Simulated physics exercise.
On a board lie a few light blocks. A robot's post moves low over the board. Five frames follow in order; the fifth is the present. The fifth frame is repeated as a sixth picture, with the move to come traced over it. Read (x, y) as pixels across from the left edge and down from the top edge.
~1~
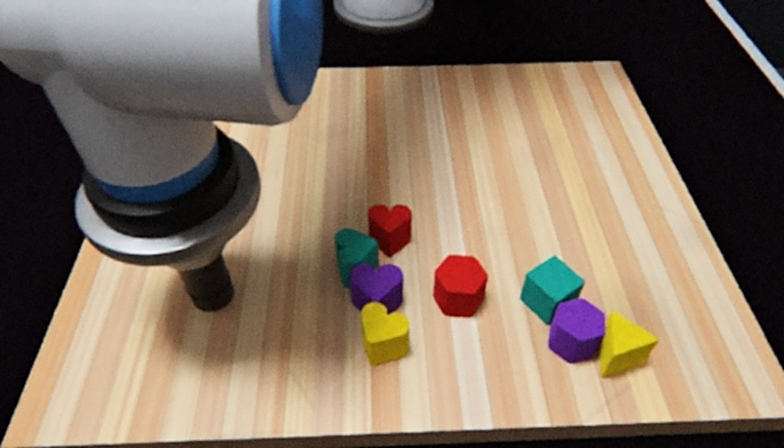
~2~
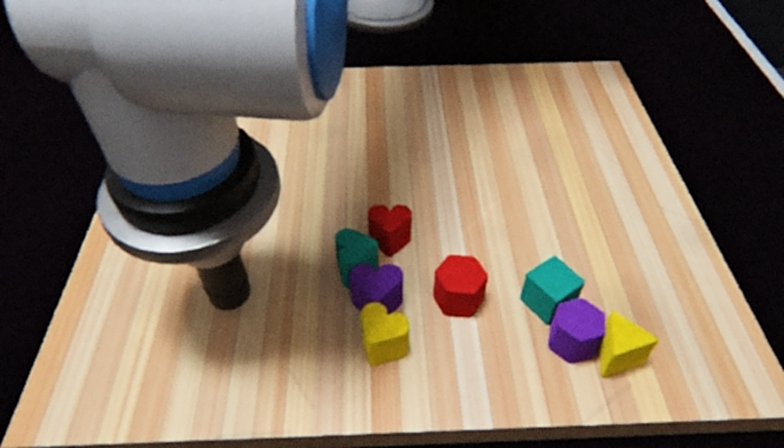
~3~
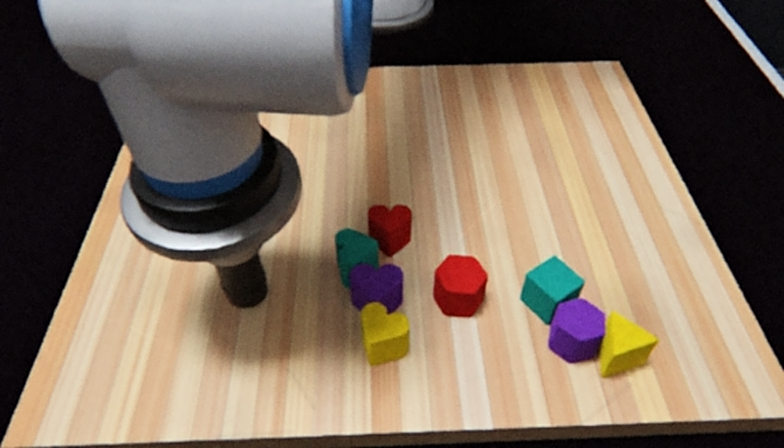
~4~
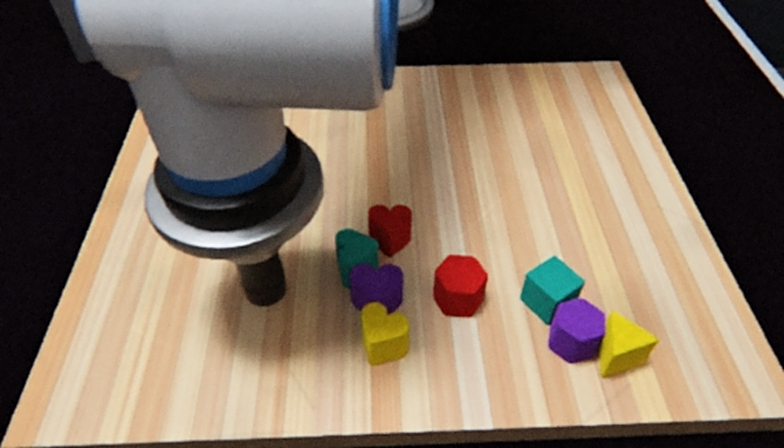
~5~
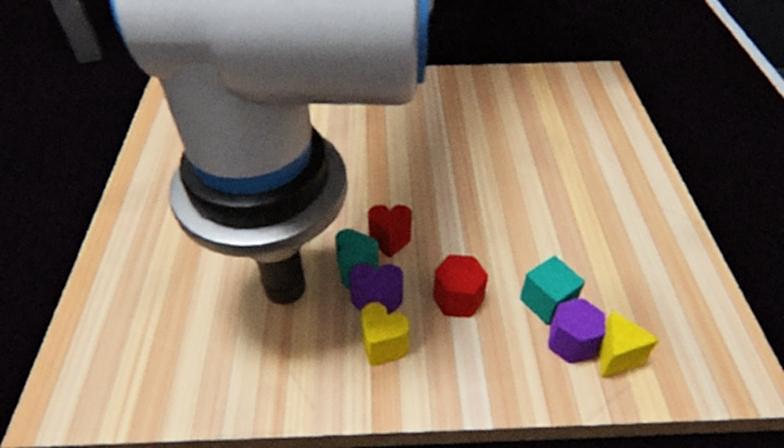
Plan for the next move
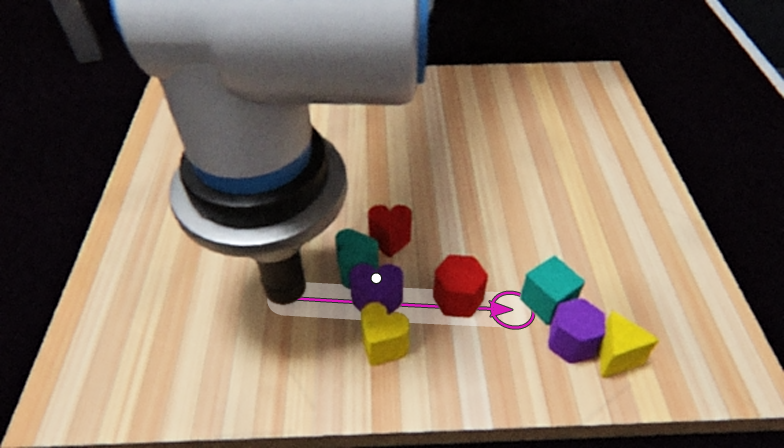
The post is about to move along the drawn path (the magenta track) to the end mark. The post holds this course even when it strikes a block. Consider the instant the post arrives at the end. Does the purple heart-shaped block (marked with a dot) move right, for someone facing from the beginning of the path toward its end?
It seems so.
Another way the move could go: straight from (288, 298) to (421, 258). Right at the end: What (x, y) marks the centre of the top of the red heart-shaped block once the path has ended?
Just about (410, 194).
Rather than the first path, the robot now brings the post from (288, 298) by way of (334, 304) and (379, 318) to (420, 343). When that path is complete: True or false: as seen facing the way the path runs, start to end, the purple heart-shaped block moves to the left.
Verdict: True.
The line goes straight from (288, 298) to (513, 310); the dot is on the purple heart-shaped block.
The first path, step by step. One third of the way, post (362, 293); turquoise heart-shaped block (363, 242), turned 35° anticlockwise; purple heart-shaped block (409, 282).
Two thirds of the way, post (438, 297); turquoise heart-shaped block (363, 242), turned 40° anticlockwise; purple heart-shaped block (474, 306), turned 70° clockwise; red hexagonal block (494, 269), turned 30° anticlockwise.
At the end, post (515, 301); turquoise heart-shaped block (363, 242), turned 40° anticlockwise; purple heart-shaped block (505, 321), turned 135° clockwise; red heart-shaped block unmoved; red hexagonal block (532, 252), turned 100° anticlockwise; turquoise square block (578, 269), turned 60° clockwise.
